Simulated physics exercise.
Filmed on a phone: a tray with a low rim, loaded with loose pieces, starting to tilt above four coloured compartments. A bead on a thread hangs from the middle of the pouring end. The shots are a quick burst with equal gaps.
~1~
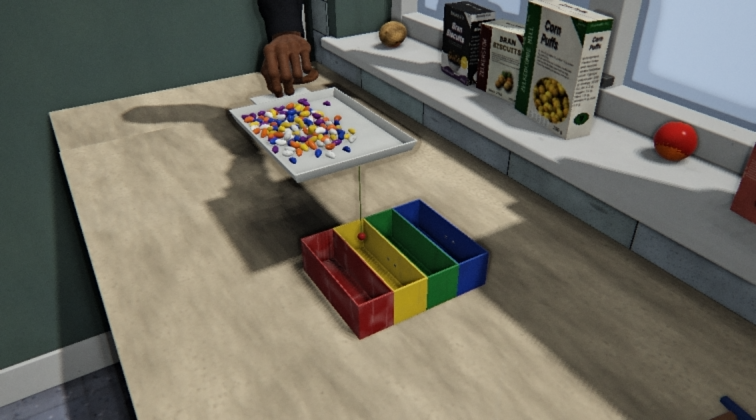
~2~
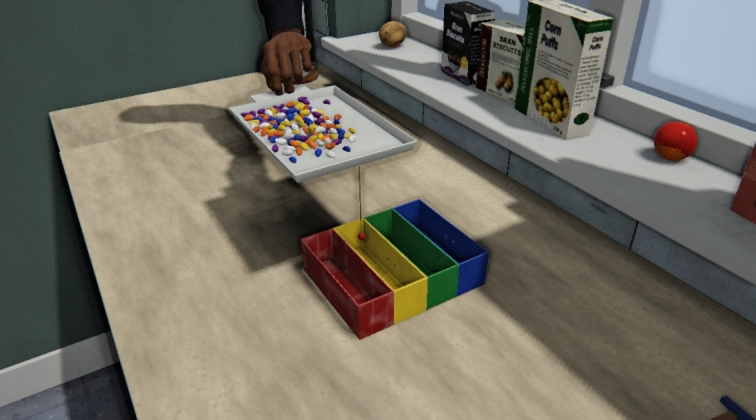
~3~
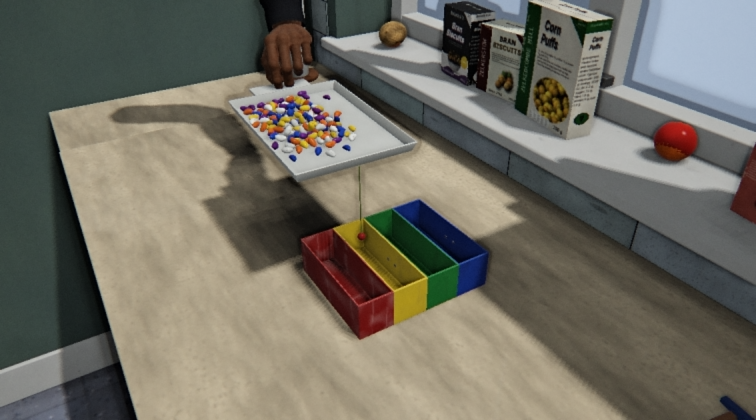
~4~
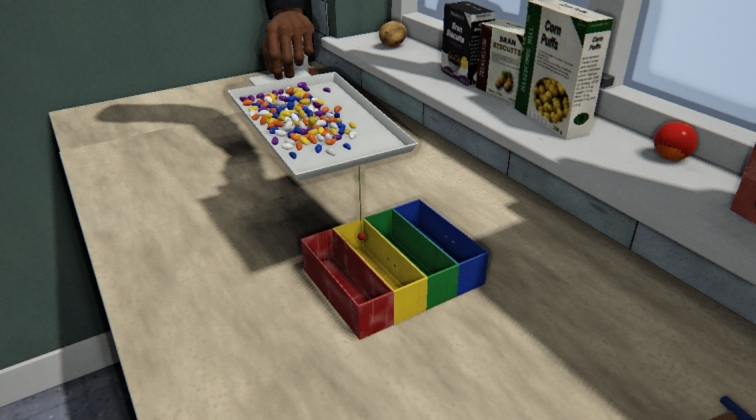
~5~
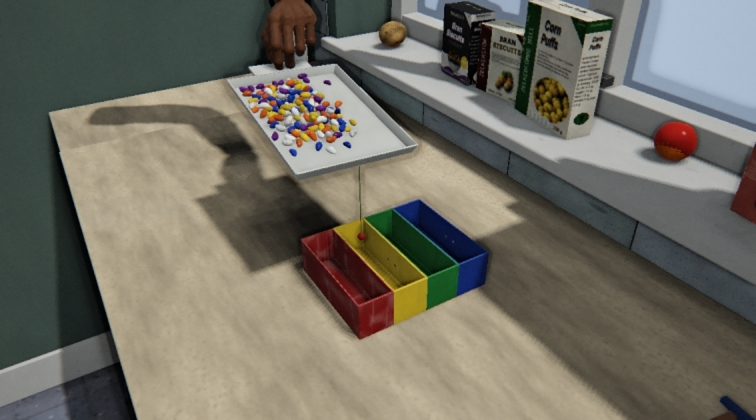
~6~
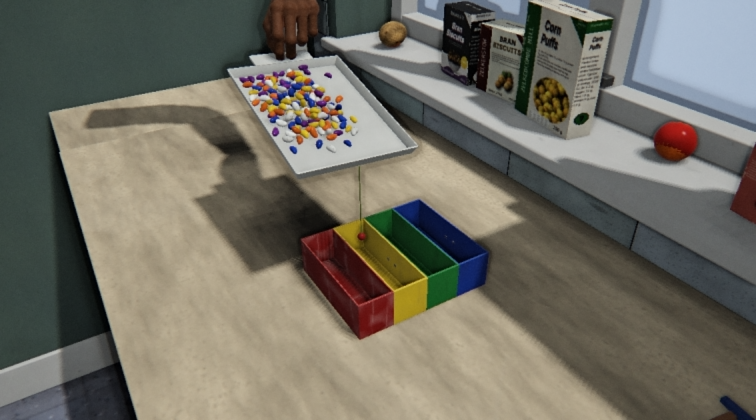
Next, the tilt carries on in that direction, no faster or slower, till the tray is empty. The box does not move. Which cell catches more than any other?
Fullest: The green cell.
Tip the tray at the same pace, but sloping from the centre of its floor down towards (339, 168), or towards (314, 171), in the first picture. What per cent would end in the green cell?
The first gives 0 %, the second 0 %.
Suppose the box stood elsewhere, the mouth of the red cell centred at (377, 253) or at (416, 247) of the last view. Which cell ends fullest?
One: The cell in yellow. Two: The red one.
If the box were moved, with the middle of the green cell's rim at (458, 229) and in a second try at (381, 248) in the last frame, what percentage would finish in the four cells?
Roughly 70 per cent, and 90 per cent.
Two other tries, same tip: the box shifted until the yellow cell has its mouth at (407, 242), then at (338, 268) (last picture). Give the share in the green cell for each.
Near 10 % and 20 %.
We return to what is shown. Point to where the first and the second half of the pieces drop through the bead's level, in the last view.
At about (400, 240), then at (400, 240).
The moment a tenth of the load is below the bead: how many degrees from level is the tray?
Around 65° of tilt.
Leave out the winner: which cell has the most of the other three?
Next in line is the cell in yellow.
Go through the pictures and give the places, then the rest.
The first frame shows corners of the pouring end near (297, 173) and (412, 140), level; middle of the load near (302, 126), jelly beans; bead on its thread near (361, 236); red cell near (376, 312); yellow cell near (410, 298); green cell near (442, 284); blue cell near (472, 271).
The second frame shows corners of the pouring end near (297, 172) and (412, 140), level; middle of the load near (302, 124).
The third frame shows corners of the pouring end near (298, 172) and (412, 141), tipped barely, lowest at the right corner; middle of the load near (302, 120).
The fourth frame shows corners of the pouring end near (298, 171) and (413, 142), tipped a little, lowest at the right corner; middle of the load near (302, 114).
The fifth frame shows corners of the pouring end near (299, 171) and (413, 143), tipped a little, lowest at the right corner; middle of the load near (295, 110).
The sixth frame shows corners of the pouring end near (299, 170) and (413, 145), tipped clearly, lowest at the right corner; middle of the load near (295, 104); red cell near (376, 312); yellow cell near (410, 298); green cell near (442, 284); blue cell near (472, 271).
Shortly afterwards, tray tipped steeply; the bulk on the tray; only a few in the yellow cell; only a few in the red cell; only a few in the green cell; only a few in the blue cell; a little falling or outside the box.
Next, tray tipped right over; a little on the tray; near a quarter in the green cell; near a quarter in the yellow cell; a little in the red cell; a little in the blue cell; near a quarter falling or outside the box.
Some moments later, tray tipped past a quarter turn; near a third in the green cell; near a quarter in the yellow cell; a little in the red cell; a little in the blue cell; a little falling or outside the box.
In the end, tray tipped past a quarter turn; near a third in the green cell; near a quarter in the yellow cell; a little in the red cell; a little in the blue cell; a little outside the box.
